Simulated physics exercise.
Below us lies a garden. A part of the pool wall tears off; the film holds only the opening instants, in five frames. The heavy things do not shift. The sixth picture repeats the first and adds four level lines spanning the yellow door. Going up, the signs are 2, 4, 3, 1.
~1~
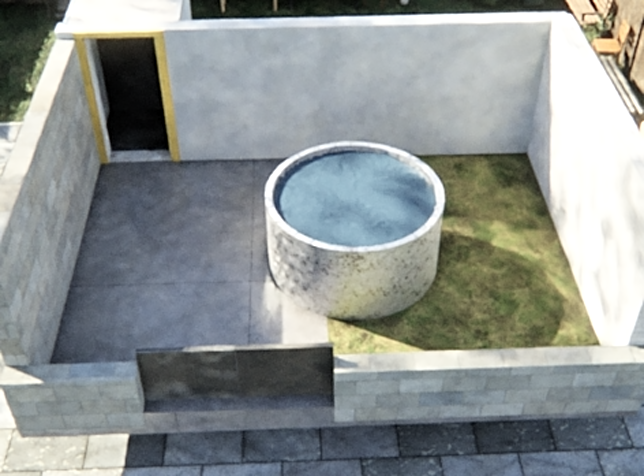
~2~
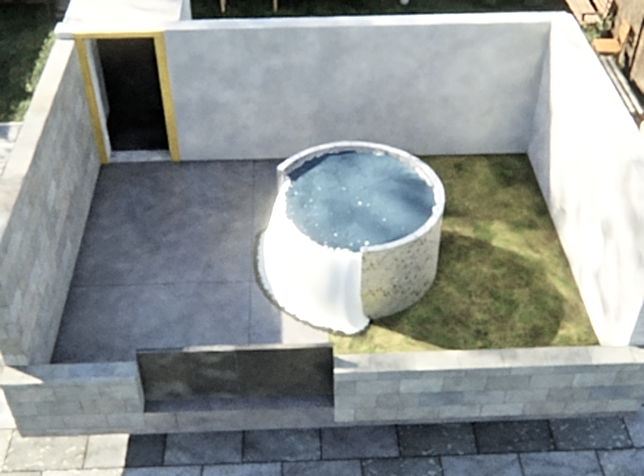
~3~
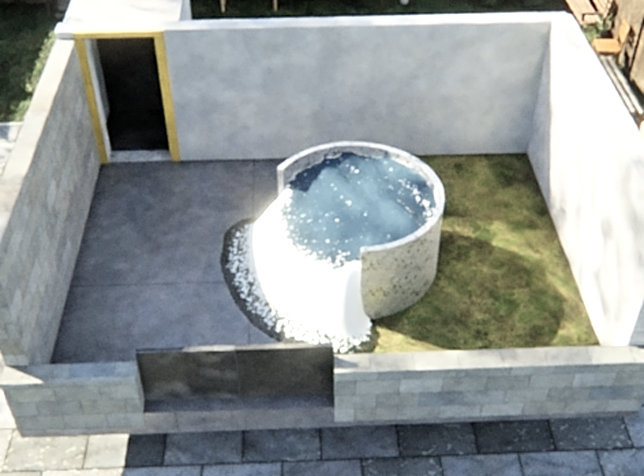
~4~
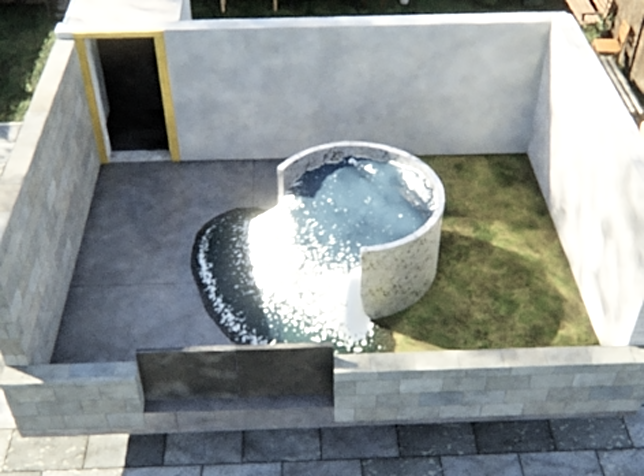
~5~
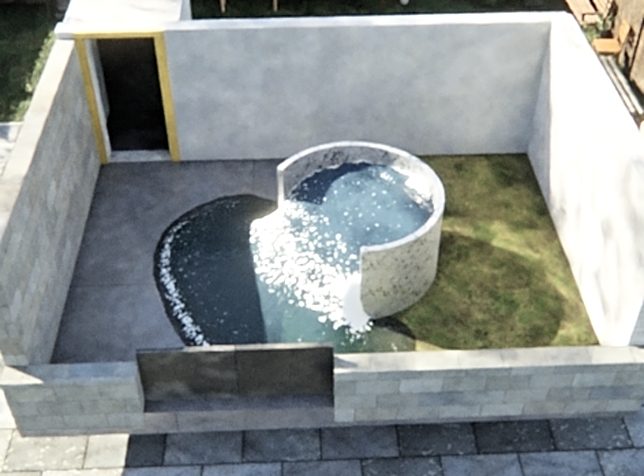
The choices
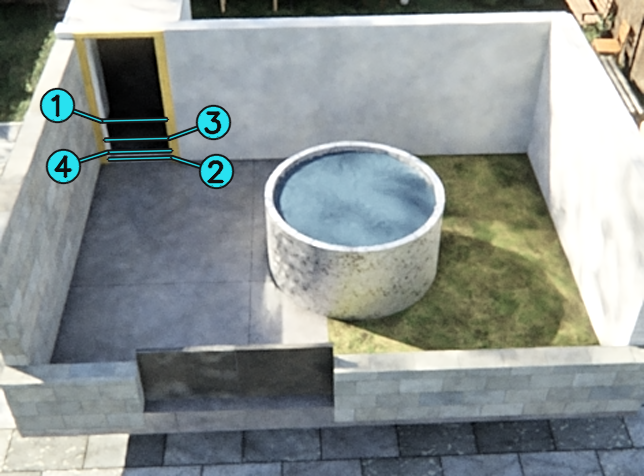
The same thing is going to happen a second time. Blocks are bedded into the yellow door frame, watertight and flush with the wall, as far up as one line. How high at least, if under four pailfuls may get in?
The answer is line 3.
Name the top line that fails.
It is 4.
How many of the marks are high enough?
Two of the four.
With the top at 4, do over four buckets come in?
Yes.
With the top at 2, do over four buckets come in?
Yes.
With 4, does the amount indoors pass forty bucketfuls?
No.
In cyan, 1 at (134, 120); 2 at (140, 158); 3 at (137, 139); 4 at (139, 151); from the bottom up 2, 4, 3, 1.
With 1, nothing gets over.
With 2, dozens of bucketfuls pour in.
With 3, a splash gets over, under a bucket.
With 4, about 12 bucketfuls get in.
